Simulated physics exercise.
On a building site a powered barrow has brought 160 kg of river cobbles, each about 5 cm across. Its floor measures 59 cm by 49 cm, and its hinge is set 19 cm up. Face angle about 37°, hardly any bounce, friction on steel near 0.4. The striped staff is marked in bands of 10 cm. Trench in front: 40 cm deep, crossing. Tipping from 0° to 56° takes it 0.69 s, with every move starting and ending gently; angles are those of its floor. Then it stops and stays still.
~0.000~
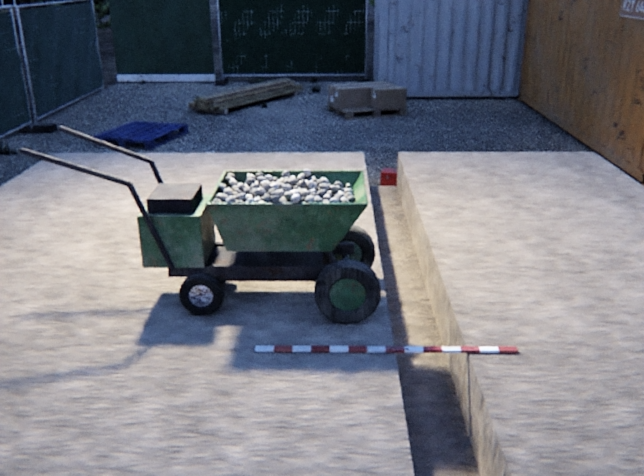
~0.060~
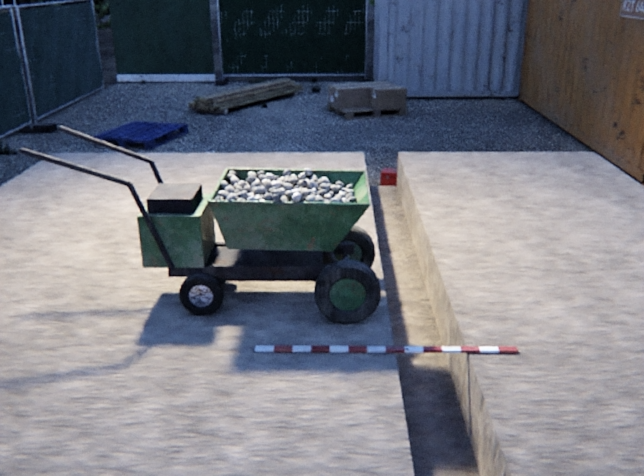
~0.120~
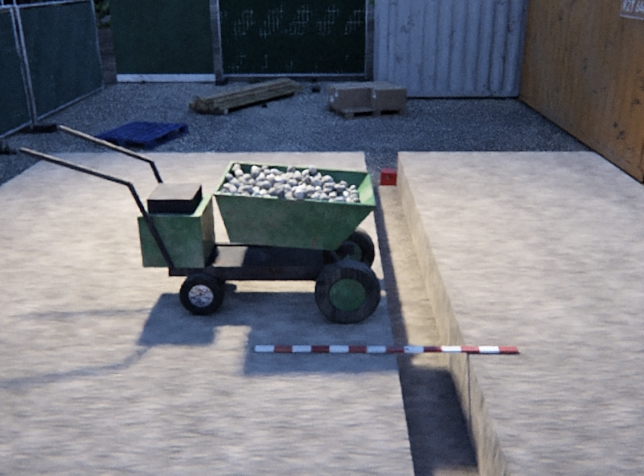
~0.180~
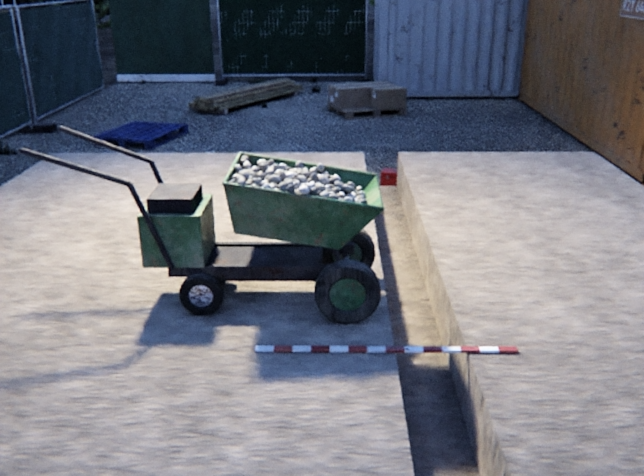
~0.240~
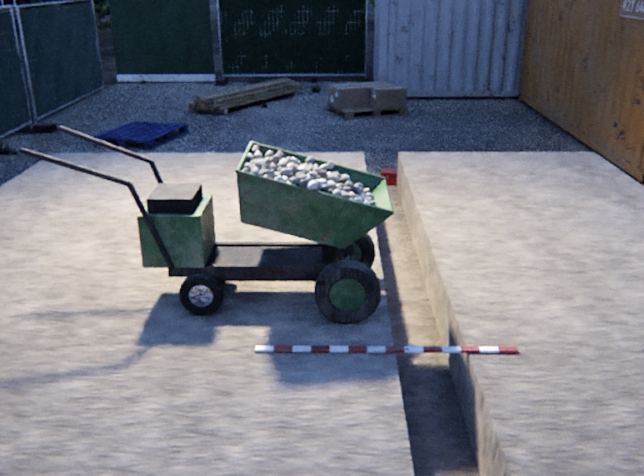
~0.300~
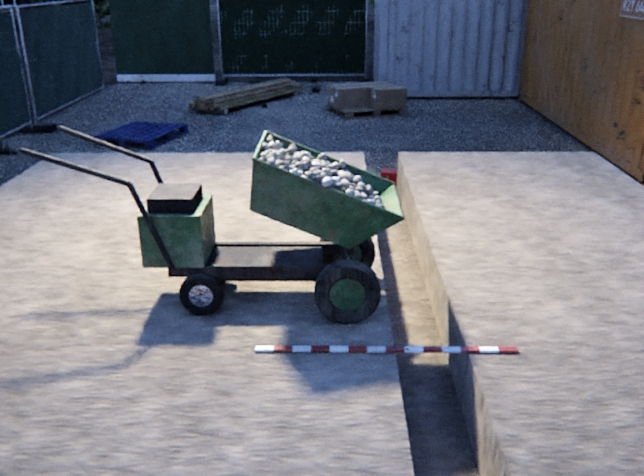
A green tray full of pale stones tilts steadily toward the right on a wheeled barrow.
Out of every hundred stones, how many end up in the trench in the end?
Around 12 in every hundred.
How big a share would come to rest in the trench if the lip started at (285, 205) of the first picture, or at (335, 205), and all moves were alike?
First place: Near 45%; second place: Near 30%.
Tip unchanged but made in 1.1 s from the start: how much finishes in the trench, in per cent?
Then roughly 15 percent.
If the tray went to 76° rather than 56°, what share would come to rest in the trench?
About 20%.
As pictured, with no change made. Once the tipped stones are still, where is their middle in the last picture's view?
Resting centre: About (486, 294).
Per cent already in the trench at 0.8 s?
Roughly 5% by that time.
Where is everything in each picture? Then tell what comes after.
In the first frame, the tray is at 0°, its lip at (367, 205); the top of the load is at (285, 183).
In the second frame, lip at (369, 205), floor tilted 1°, highest stones at (278, 181); the stones move at 0.3 m/s on average.
In the third frame, lip at (375, 206), floor tilted 4°, highest stones at (256, 176); the stones move at 0.7 m/s on average.
In the fourth frame, the tray is at 9°, its lip at (383, 209); the top of the load is at (256, 168); the stones move at 0.9 m/s on average.
In the fifth frame, lip at (393, 213), floor tilted 16°, highest stones at (263, 159); the stones move at 1.1 m/s on average.
In the sixth frame, the tray is at 23°, its lip at (404, 219); the top of the load is at (275, 149); the stones move at 1.2 m/s on average.
After 0.5 s the floor is at 48°; 100 % in the tray; the foremost stones are at (415, 229).
After 0.8 s the floor is at 56°; 89 % in the tray, 5 % in the trench, 6 % past the trench; the foremost stones are at (474, 270).
After 1.1 s the floor is at 56°; 59 % in the tray, 5 % in the trench, 36 % past the trench; the foremost stones are at (577, 303).
After 3.1 s the floor is at 56°; 47 % in the tray, 12 % in the trench, 41 % past the trench; the foremost stones are past the picture's edge.
